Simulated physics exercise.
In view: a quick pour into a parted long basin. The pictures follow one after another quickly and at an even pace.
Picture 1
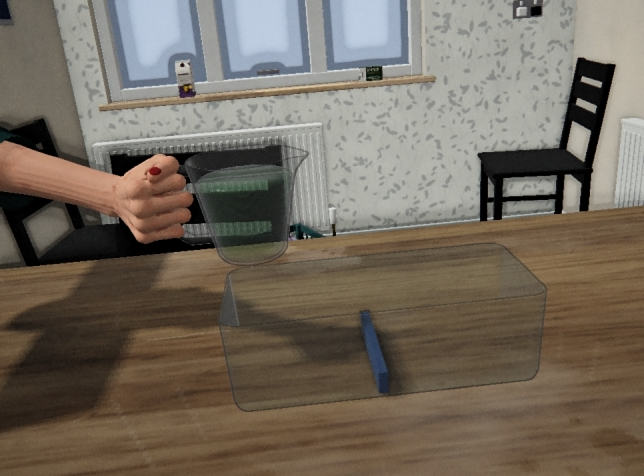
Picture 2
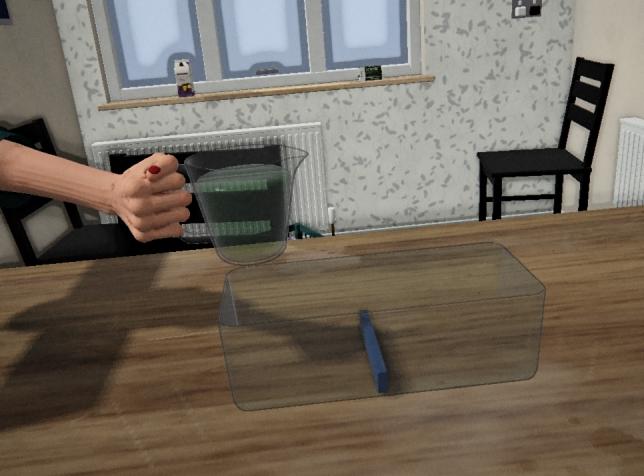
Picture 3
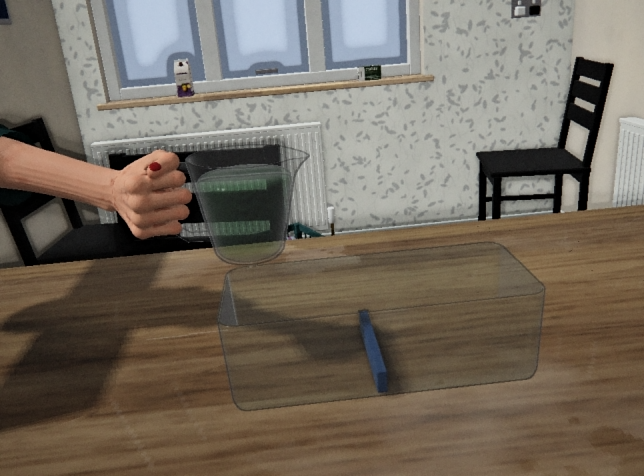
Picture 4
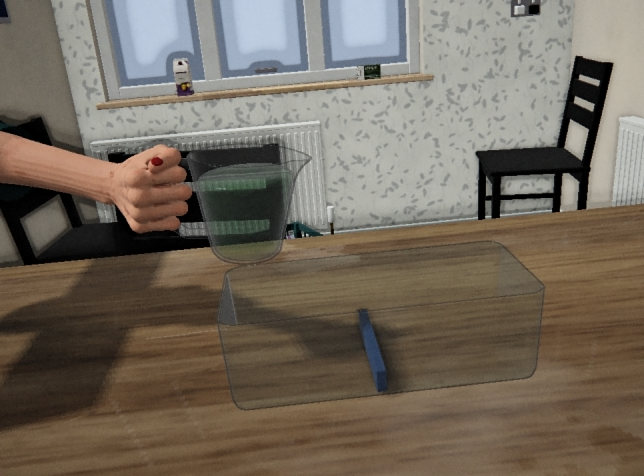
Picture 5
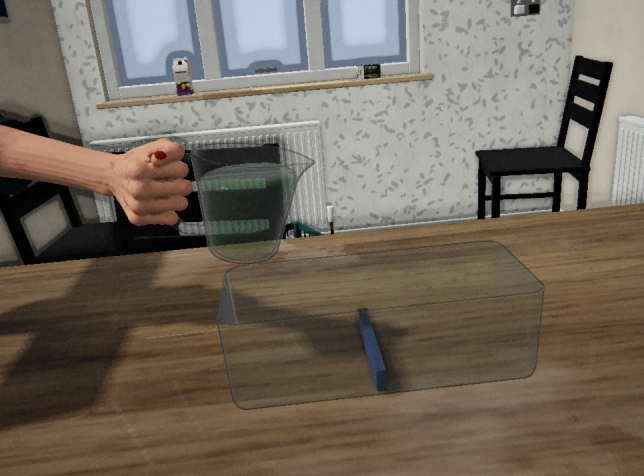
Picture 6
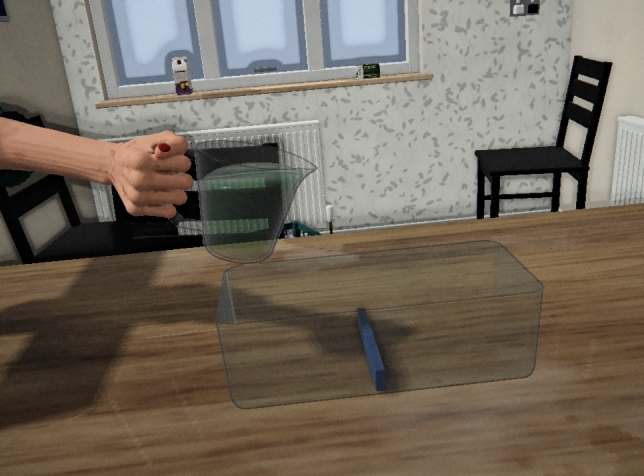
We see a hand holding a clear jug of greenish liquid above the left end of a long transparent basin with a low blue divider on a wooden table, and the hand gradually tilts the jug slightly to the right.
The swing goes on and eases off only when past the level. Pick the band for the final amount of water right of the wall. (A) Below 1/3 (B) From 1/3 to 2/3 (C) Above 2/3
The answer is B.
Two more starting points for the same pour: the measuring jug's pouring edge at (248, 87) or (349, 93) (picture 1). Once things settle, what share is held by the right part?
In order: Close to 10 and 90 percent.
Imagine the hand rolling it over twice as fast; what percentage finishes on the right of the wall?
Around 35 per cent ends up there.
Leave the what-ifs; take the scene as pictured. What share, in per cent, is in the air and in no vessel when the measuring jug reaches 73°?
Roughly 20 percent.
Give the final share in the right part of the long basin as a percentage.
It comes to about 50 per cent.
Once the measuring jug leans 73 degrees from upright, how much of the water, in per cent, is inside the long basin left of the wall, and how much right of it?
Near 5 in a hundred left, near 15 in a hundred right.
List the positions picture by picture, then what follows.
In the first picture, it leans 0°; its right rim is at (309, 152); the water meets the walls at (196, 180) and (293, 170); the long basin's rim runs from (224, 297) to (523, 266); the wall's top is at (373, 340).
In the second picture, it leans 1°; its right rim is at (308, 152); the water meets the walls at (195, 179) and (292, 171).
In the third picture, it leans 2°; its right rim is at (310, 154); the water meets the walls at (196, 179) and (293, 171).
In the fourth picture, it leans 5°; its right rim is at (312, 156); the water meets the walls at (197, 178) and (294, 170).
In the fifth picture, it leans 9°; its right rim is at (315, 161); the water meets the walls at (199, 178) and (297, 170).
In the sixth picture, it leans 15°; its right rim is at (318, 167); the water meets the walls at (201, 178) and (303, 171).
A moment on, the measuring jug is tipped part way and 65 per cent is still to pour, 3 is left of the wall and 14 right of it.
Next, the measuring jug is tipped right over and 6 per cent is still to pour, 45 is left of the wall and 45 right of it.
Then the measuring jug is tipped right over and 0 per cent is still to pour, 51 is left of the wall and 48 right of it.
Later the measuring jug is tipped right over and 0 per cent is still to pour, 51 is left of the wall and 48 right of it.
Finally, 51 per cent lies left of the wall, 48 right of it and 1 outside.
